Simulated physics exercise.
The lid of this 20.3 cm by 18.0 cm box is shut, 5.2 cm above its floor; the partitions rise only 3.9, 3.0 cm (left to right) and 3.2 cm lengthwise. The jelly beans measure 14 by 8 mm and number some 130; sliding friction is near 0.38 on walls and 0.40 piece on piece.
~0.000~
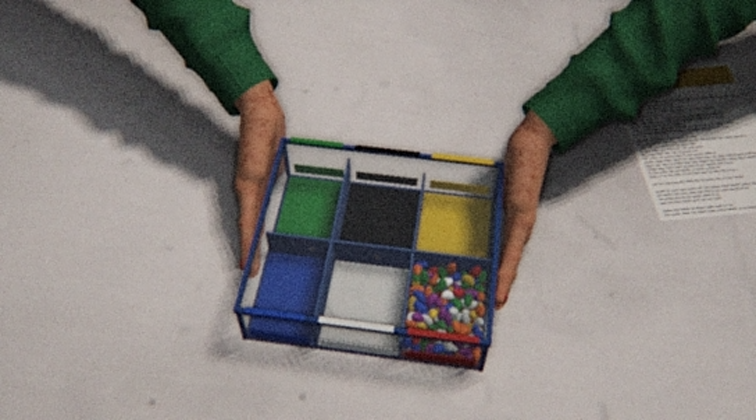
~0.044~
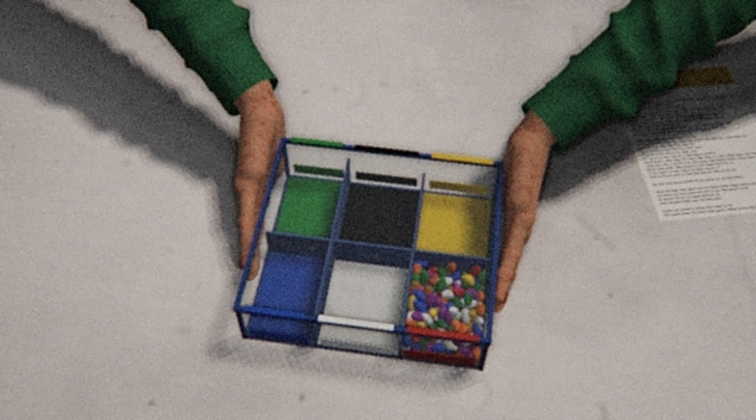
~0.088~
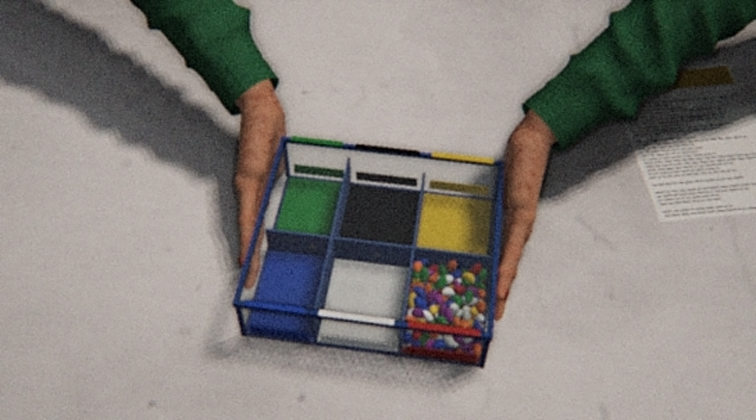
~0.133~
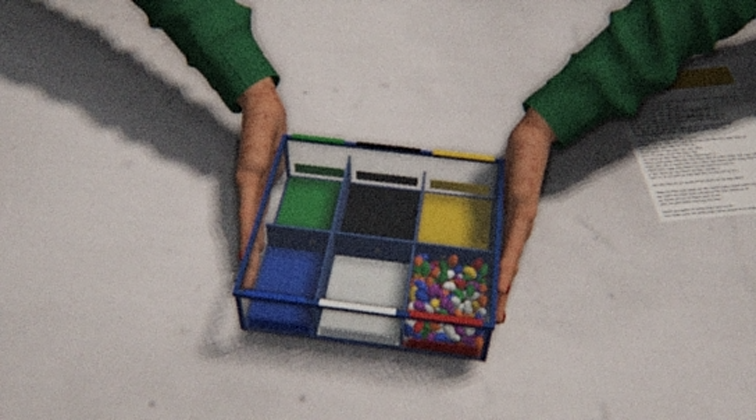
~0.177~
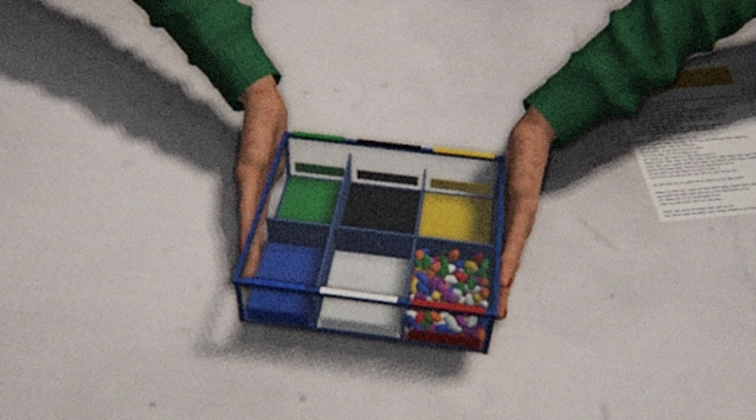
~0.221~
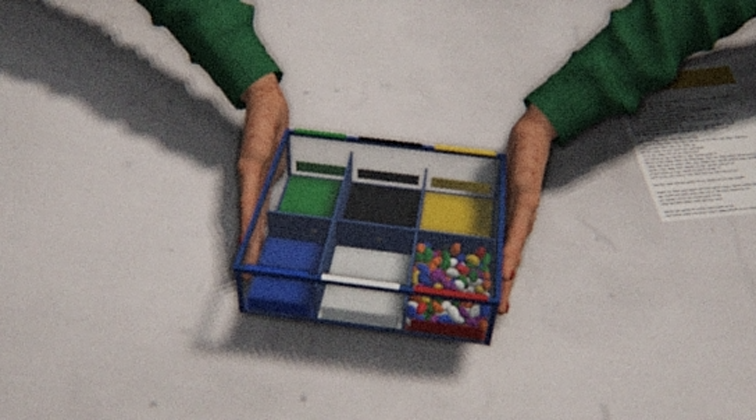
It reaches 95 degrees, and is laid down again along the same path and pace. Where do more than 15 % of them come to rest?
Red: Above, blue: Below, green: Below, yellow: Above, white: Below, black: Below.
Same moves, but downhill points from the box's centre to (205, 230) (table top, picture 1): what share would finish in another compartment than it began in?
About 80 per cent.
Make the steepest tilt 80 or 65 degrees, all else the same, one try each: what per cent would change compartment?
Some 45 and 20 per cent.
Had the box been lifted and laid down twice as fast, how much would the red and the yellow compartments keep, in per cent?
Then: Red 50, yellow 45.
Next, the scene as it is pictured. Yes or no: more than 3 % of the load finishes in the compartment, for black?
Black yes.
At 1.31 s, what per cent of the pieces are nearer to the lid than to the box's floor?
Some 60 per cent.
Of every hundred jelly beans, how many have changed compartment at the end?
About 75 per cent.
Then, at 1.31 s, tilt 95 degrees; red 60 %, yellow 40 %.
Then, at 2.03 s, tilt 43 degrees; red 25 %, yellow 65 %, black 10 %.
Then, at 2.79 s, tilt 0 degrees; red 25 %, yellow 65 %, black 10 %.
In the end, at 3.3 s, red 25 %, blue 0 %, green 0 %, yellow 65 %, white 0 %, black 10 %.
